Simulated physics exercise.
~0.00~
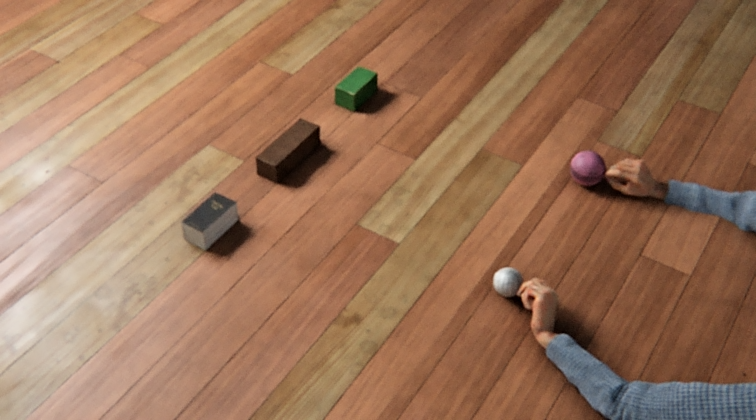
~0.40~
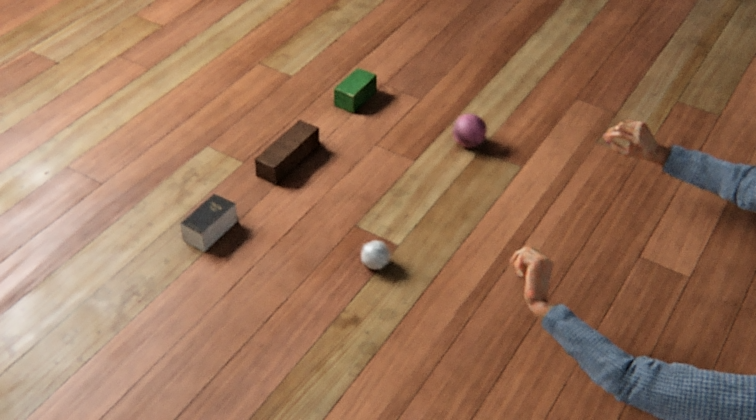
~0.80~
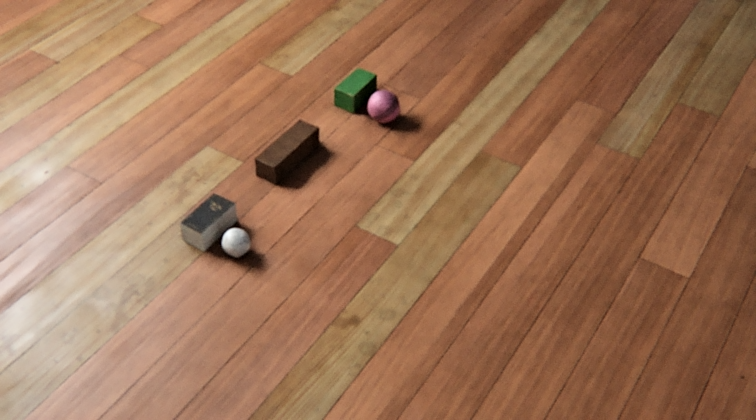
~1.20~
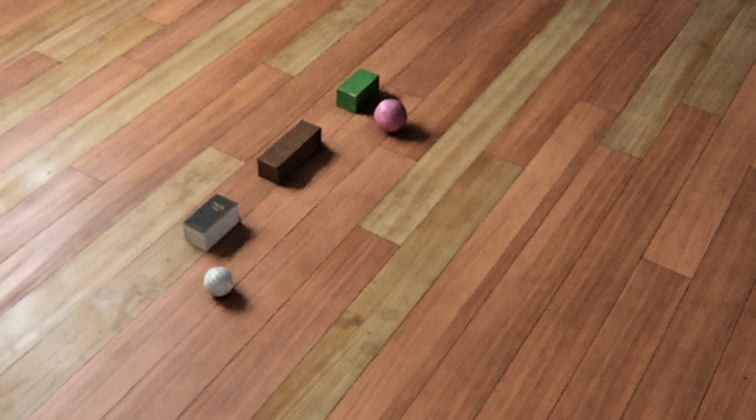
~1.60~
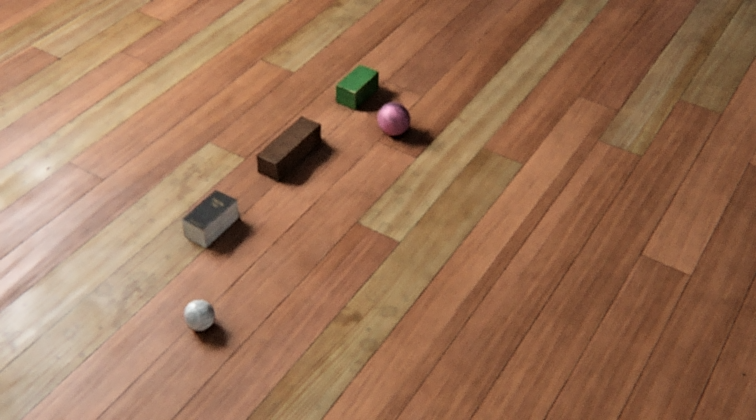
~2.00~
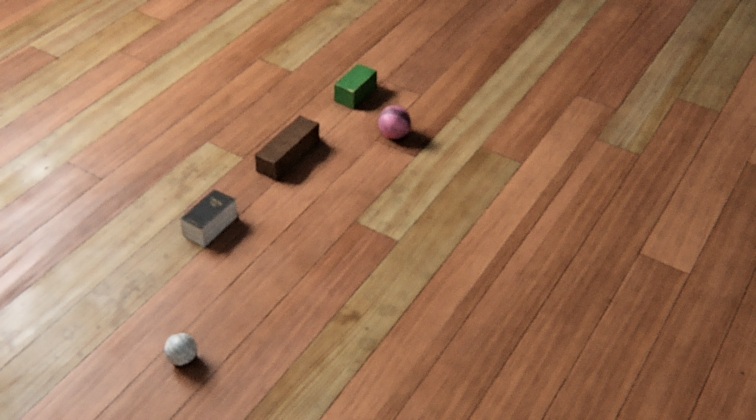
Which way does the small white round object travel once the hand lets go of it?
It rolls to the left toward the row of blocks, and after bouncing off it keeps drifting left while coming down toward the viewer.
